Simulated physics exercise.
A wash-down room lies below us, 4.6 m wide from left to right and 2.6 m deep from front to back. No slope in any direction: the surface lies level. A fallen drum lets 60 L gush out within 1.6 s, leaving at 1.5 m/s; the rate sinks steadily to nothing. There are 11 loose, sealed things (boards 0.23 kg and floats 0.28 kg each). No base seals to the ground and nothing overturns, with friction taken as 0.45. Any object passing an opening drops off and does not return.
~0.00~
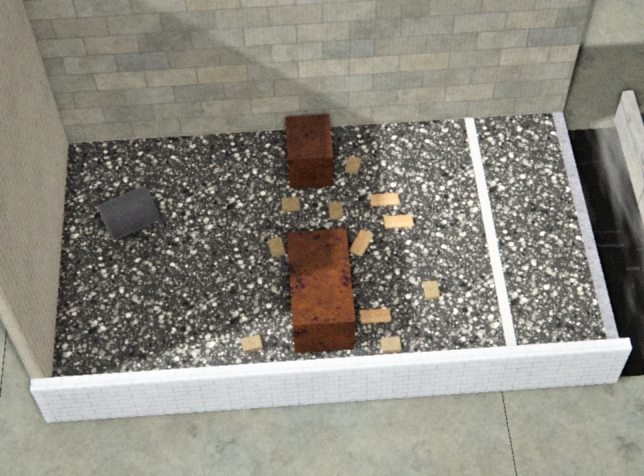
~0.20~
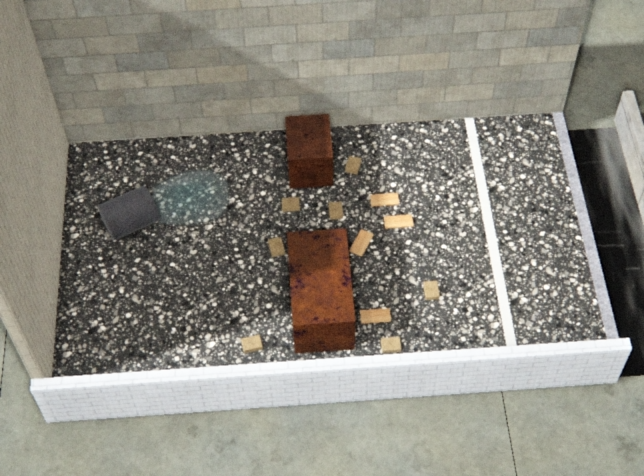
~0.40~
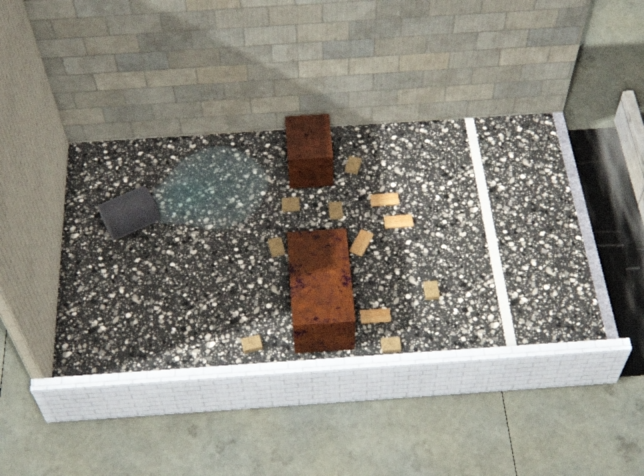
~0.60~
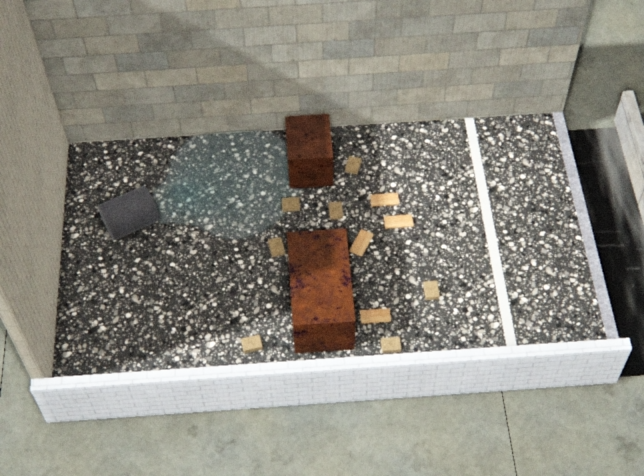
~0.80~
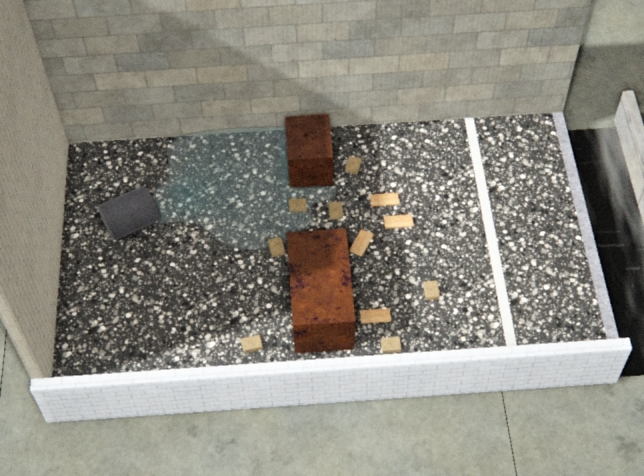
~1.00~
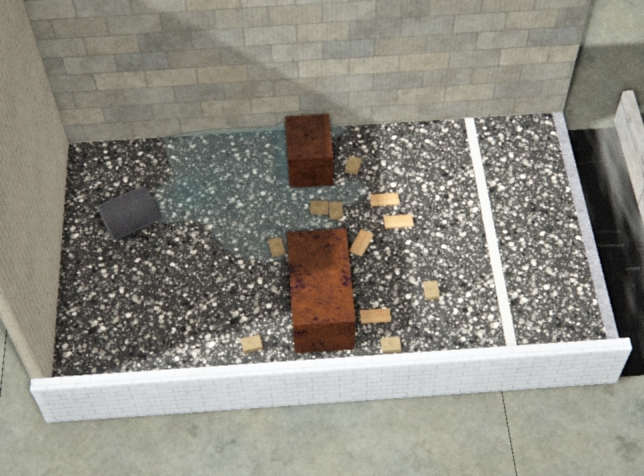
To begin with, a dark drum lies on a speckled floor, left of two rusty blocks and scattered tan boards. Bluish water then gushes from it to the right, fanning out to the back wall and the blocks. Finally, one board in the gap slides a little rightward, while the others stay put.
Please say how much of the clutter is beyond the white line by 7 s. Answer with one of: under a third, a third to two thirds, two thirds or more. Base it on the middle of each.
Under a third.
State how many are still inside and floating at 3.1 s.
Count: 1.
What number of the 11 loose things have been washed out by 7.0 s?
The number is 0.
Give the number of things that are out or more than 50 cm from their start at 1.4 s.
The count is 0.
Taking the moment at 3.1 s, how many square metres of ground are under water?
Flooded: Near 5.0 m2.
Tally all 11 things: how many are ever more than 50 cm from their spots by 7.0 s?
That makes 6.
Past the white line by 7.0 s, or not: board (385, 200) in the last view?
It has crossed.
After 1.4 s 0 of 11 are over the mark; 1 afloat.
After 3.1 s 1 of 11 are over the mark; 1 afloat.
After 4.9 s 2 of 11 are over the mark; 0 afloat.
After 7.0 s 2 of 11 are over the mark; 0 afloat.
